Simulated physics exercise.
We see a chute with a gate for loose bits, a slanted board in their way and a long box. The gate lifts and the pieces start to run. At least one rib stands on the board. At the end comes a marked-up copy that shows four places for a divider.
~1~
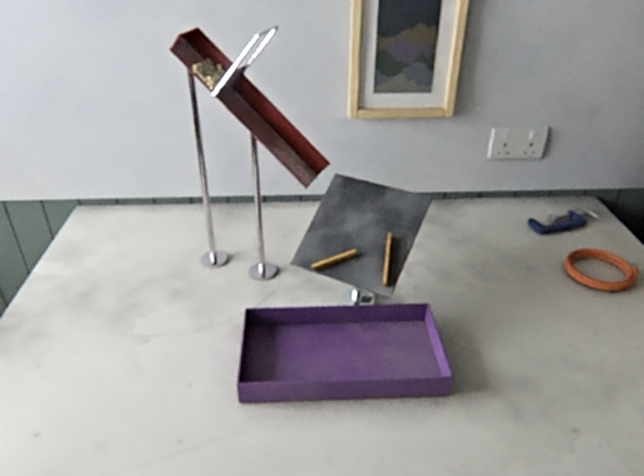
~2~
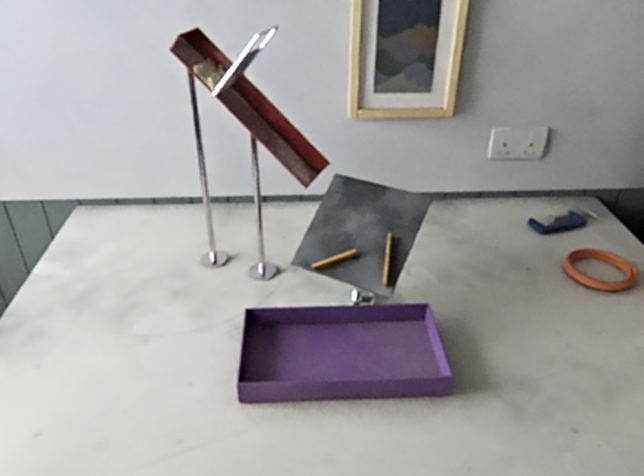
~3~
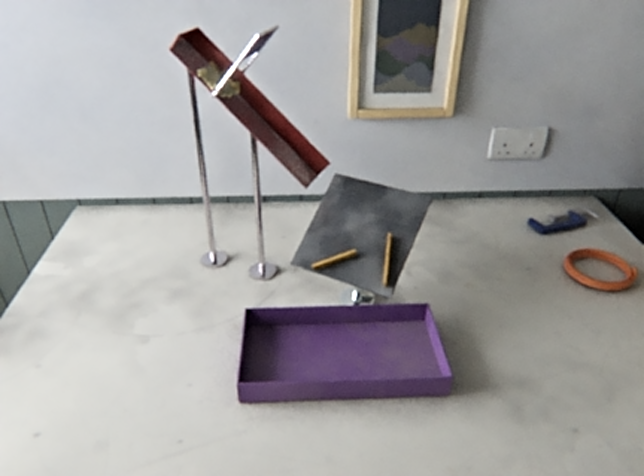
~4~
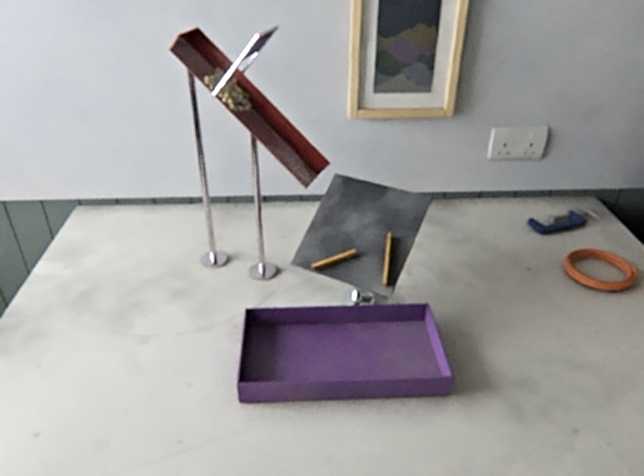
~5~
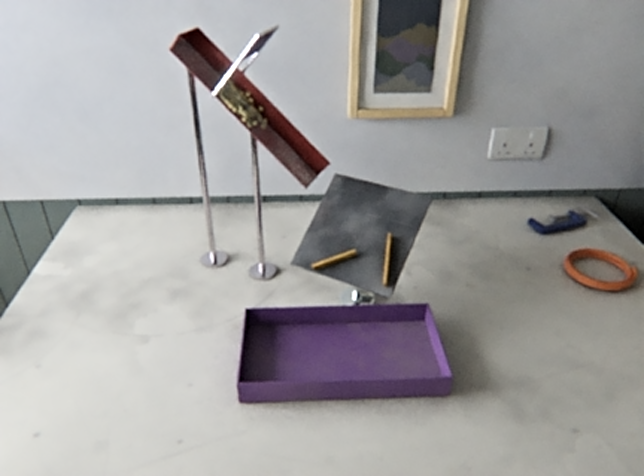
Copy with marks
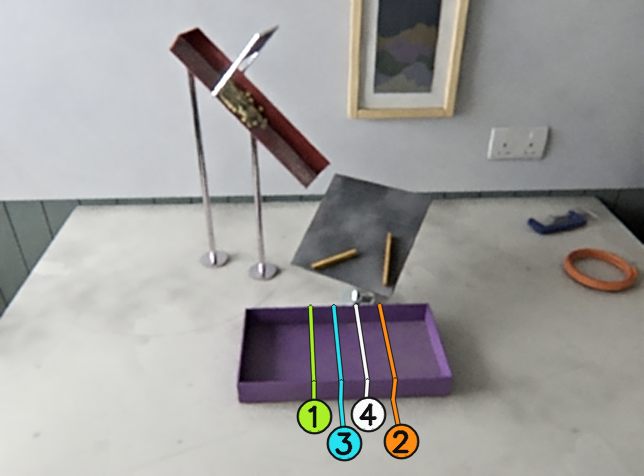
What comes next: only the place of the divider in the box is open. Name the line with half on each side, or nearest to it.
4.
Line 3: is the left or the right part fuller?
More lands on the right.
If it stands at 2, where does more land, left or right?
Left.
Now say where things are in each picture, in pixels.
Load behind the gate near (217, 78), soya beans; lip of the chute near (313, 182), sloping fairly steeply, in the first frame.
Middle of the board near (361, 231), tilted fairly steeply; middle of its low edge near (338, 280); of its high edge near (382, 184), in the second frame.
Front corners of the box near (237, 384) and (452, 377), empty; front of the load near (236, 92), in the third frame.
Middle of the load near (230, 91); its front near (248, 107), close to a quarter of the way to the lip; rib from (390, 233) to (384, 283); rib from (355, 250) to (312, 266), in the fourth frame.
Middle of the load near (240, 104); its front near (263, 126), close to a third of the way to the lip, in the fifth frame.
On the marked copy, line 1 crosses the front rim at (313, 381); line 2 crosses the front rim at (395, 378); line 3 crosses the front rim at (341, 380); line 4 crosses the front rim at (367, 379).
Choosing 1, of what is caught, only a few on the left of the divider, all but a few on the right.
Choosing 2, of what is caught, the bulk on the left of the divider, a small share on the right.
Choosing 3, of what is caught, a small share on the left of the divider, all but a few on the right.
Choosing 4, of what is caught, close to a quarter on the left of the divider, close to two thirds on the right.
